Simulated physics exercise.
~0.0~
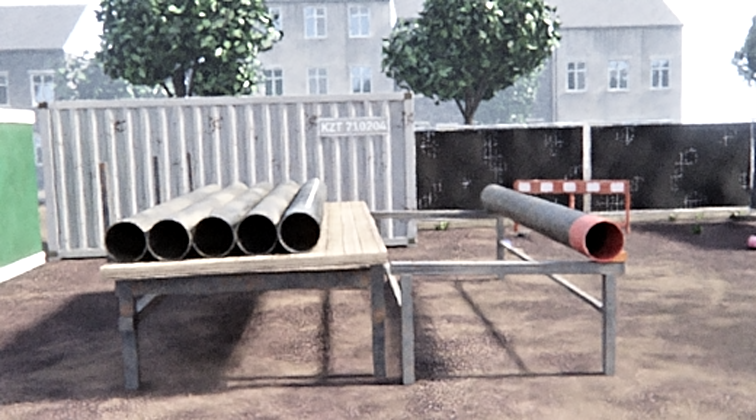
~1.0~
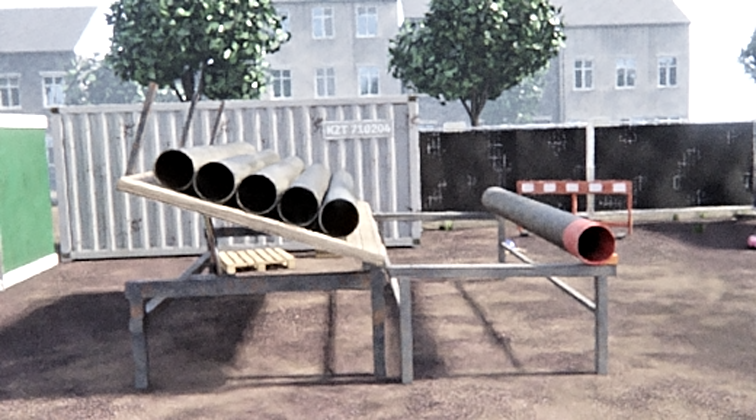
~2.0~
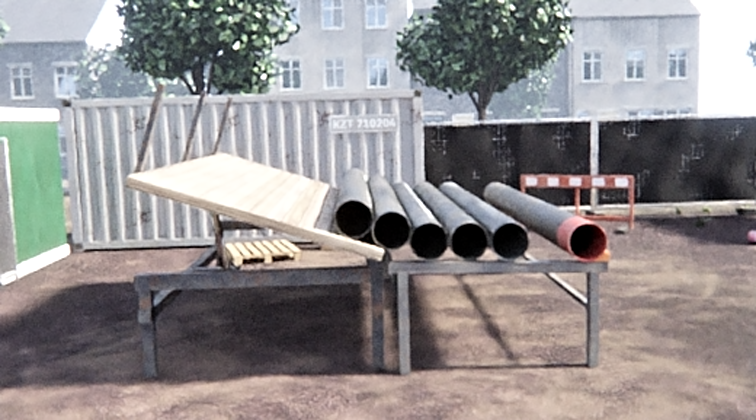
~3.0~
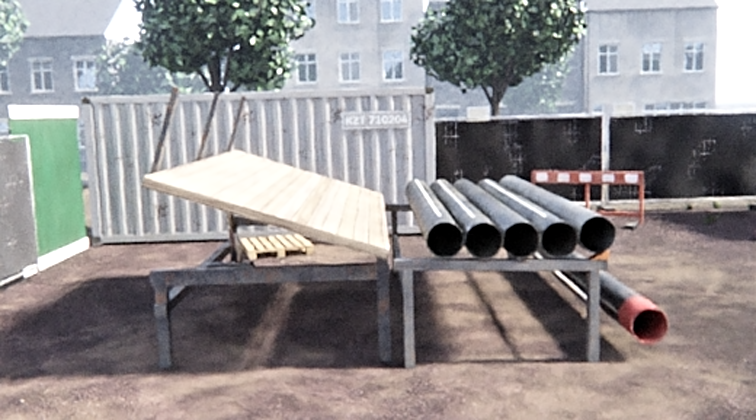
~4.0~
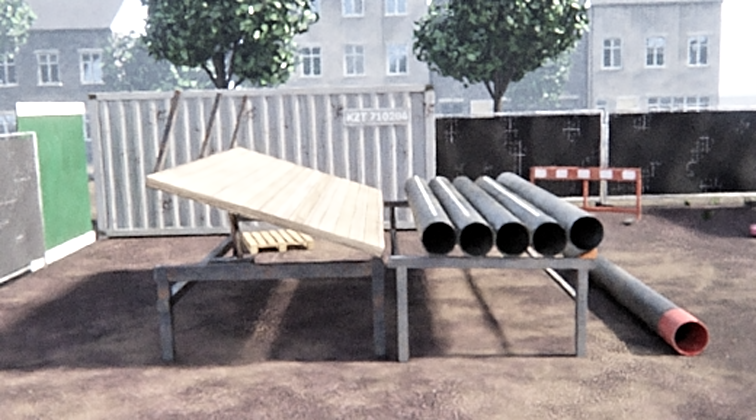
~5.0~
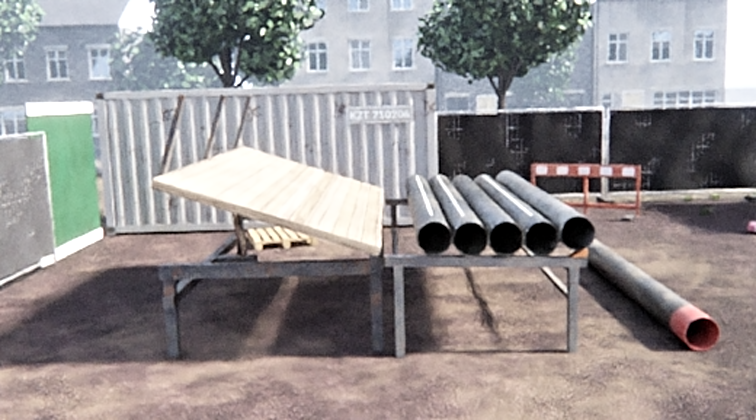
A wooden deck tipped up on its left side and sent five black pipes rolling right onto a metal rack, where they pushed the red-ended pipe over the far end. It dropped to the ground and rolled a little farther right, while the five stayed on the rack.
